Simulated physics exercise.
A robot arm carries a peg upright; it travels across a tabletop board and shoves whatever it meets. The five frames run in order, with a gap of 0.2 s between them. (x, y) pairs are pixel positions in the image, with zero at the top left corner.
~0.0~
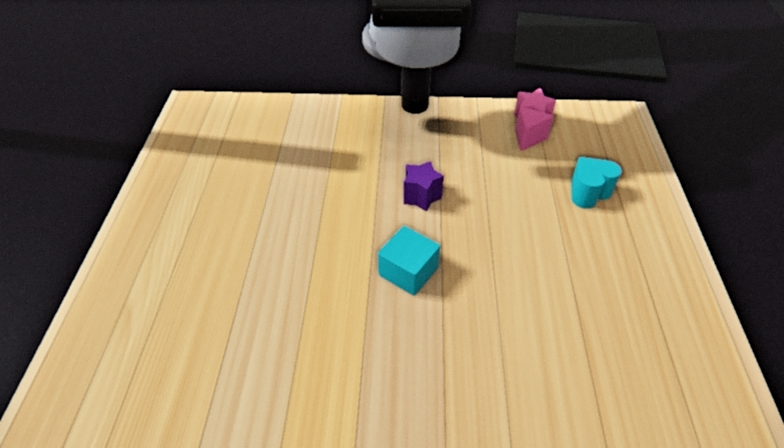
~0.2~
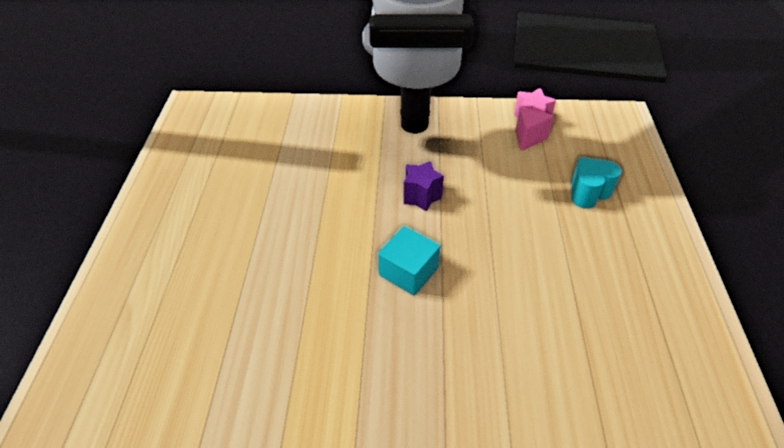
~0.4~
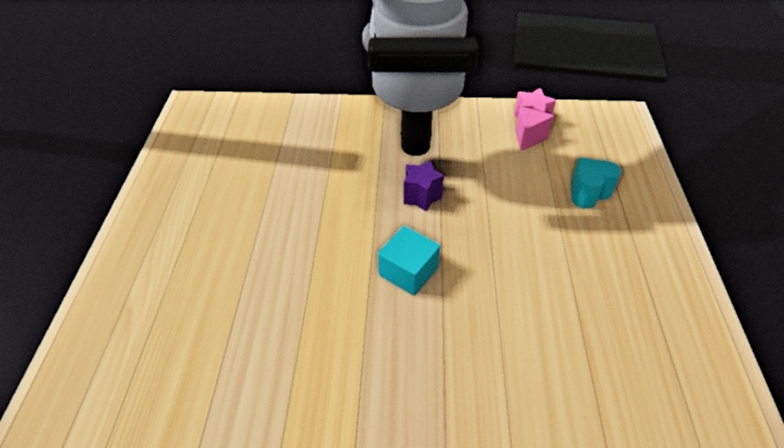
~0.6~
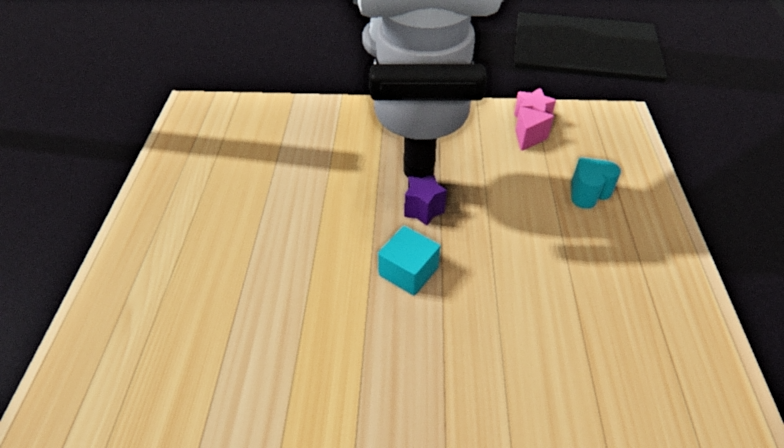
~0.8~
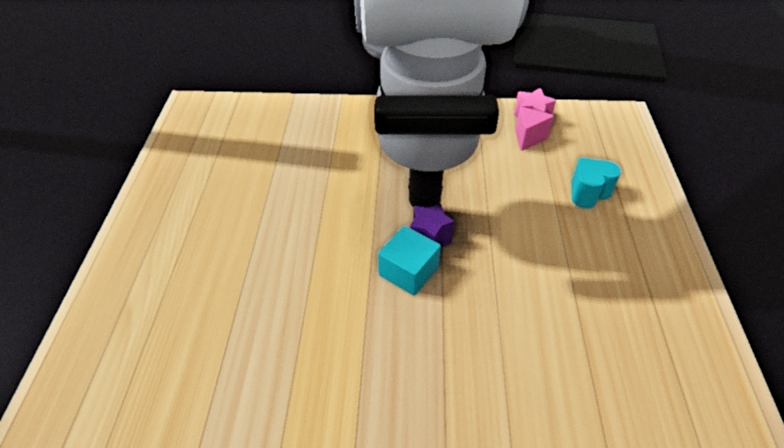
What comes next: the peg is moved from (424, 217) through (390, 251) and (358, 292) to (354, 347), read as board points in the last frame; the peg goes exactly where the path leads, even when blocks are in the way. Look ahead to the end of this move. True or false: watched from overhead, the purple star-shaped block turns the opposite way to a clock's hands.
True - the claim holds.
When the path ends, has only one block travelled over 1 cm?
No, it doesn't check out.
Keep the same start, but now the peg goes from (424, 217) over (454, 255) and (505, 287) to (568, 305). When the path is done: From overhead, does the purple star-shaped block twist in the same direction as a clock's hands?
Answer: Yes.
What follows on the original path. One third of the way, peg at (390, 235); turquoise square piece at (404, 281); purple star-shaped block at (418, 244), turned 45° anticlockwise.
Two thirds of the way, peg at (356, 277); turquoise square piece at (404, 281); purple star-shaped block at (418, 245), turned 55° anticlockwise.
At the end, peg at (352, 332); turquoise square piece at (404, 281); purple star-shaped block at (418, 245), turned 55° anticlockwise.
